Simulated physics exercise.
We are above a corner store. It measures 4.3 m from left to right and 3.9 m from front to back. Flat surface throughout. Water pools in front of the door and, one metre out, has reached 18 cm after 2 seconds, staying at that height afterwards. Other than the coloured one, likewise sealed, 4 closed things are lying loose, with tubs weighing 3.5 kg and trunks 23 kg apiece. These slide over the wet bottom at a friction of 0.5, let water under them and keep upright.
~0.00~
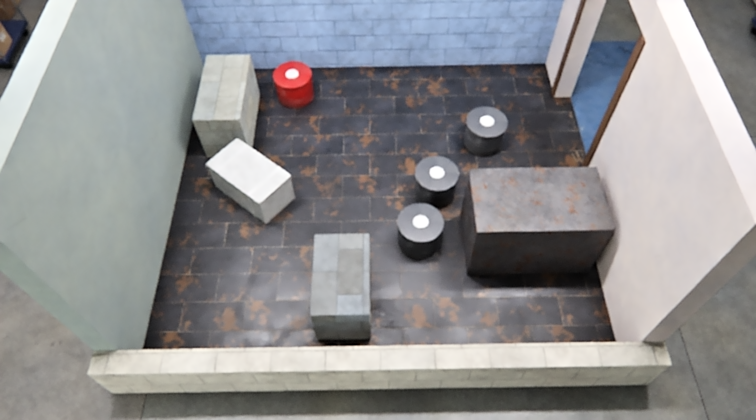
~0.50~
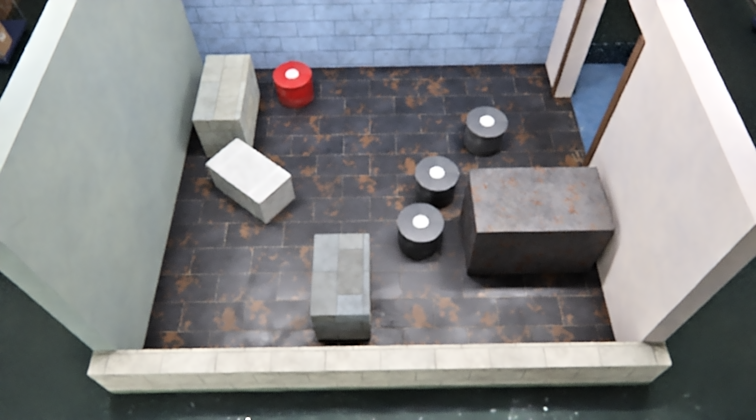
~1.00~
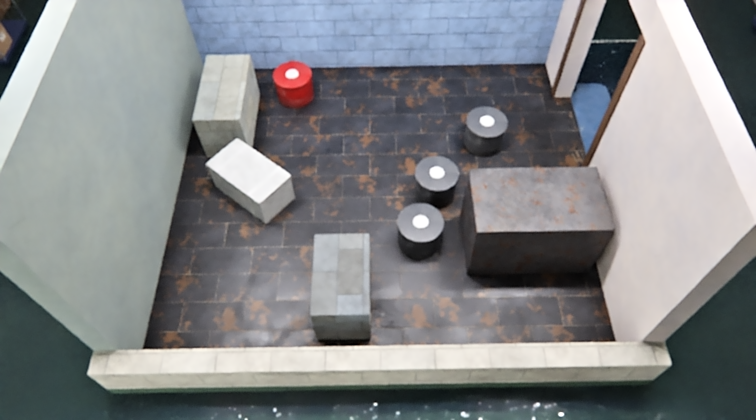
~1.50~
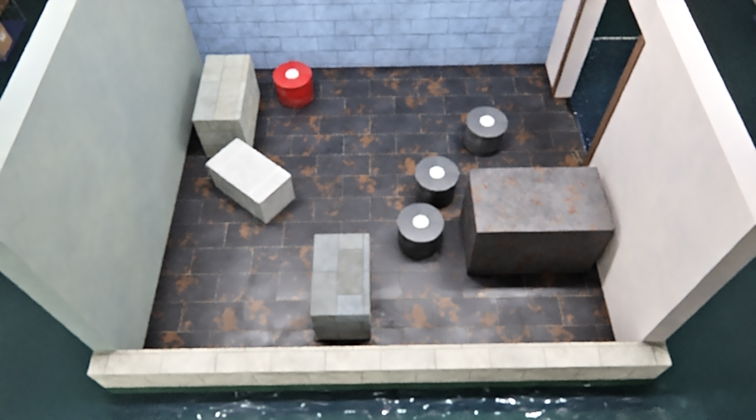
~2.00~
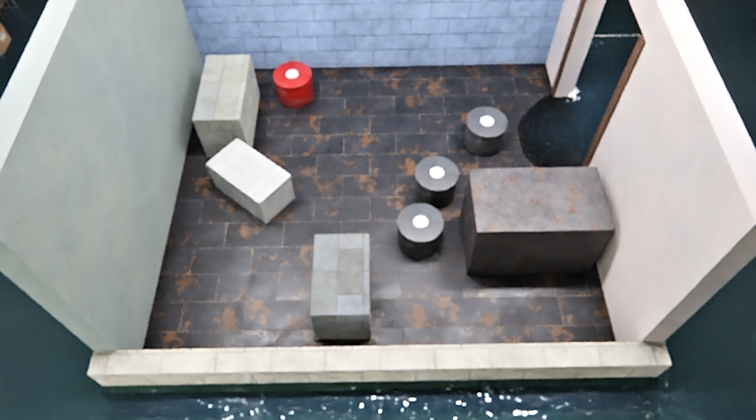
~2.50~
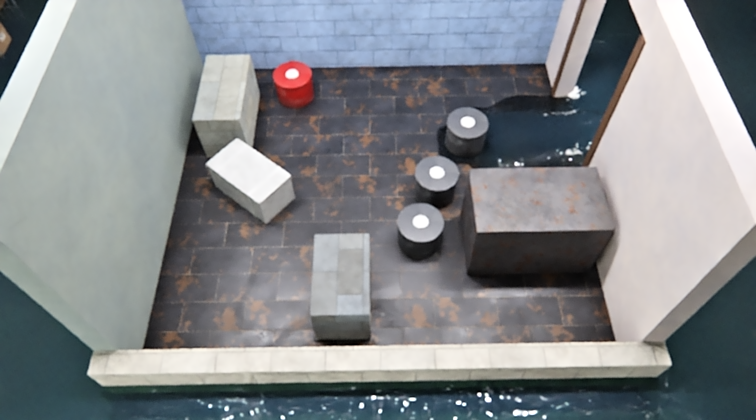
A walled room holding blocks and round tubs stayed still as dark water gathered outside, then spread in through the doorway at the right and nudged the nearest dark tub slightly left.
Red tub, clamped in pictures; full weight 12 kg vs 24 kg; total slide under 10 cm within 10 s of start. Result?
Only 24 kg passes.
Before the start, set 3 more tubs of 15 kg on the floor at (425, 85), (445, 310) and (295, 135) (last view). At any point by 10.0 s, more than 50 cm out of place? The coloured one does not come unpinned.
Answer by position: Outside the range; inside the range; outside the range.
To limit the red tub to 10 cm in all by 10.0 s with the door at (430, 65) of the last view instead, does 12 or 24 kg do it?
That way, the small mass suffices.
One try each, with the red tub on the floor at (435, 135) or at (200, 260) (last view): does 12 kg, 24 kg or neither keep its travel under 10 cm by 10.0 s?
For the first start you need the heavier one; for the second you need the heavier one.
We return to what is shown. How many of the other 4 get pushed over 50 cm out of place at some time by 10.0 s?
Count: 3.
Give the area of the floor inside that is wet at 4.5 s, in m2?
Around 9.5 m2 of it.
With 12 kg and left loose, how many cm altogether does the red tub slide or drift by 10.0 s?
Some 120 centimetres of travel in total.
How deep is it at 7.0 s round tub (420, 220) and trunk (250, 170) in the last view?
2 and 7 cm.
After 3.5 s the red tub would be 0 cm from its start with 12 kg and 0 cm from its start with 24 kg; 0 cm of water round it then.
After 4.5 s the red tub would be 2 cm from its start with 12 kg and 0 cm from its start with 24 kg; 6 cm of water round it then.
After 7.0 s the red tub would be 69 cm from its start with 12 kg and 0 cm from its start with 24 kg; 10 cm of water round it then.
After 10.0 s the red tub would be 101 cm from its start with 12 kg and 0 cm from its start with 24 kg; 11 cm of water round it then.
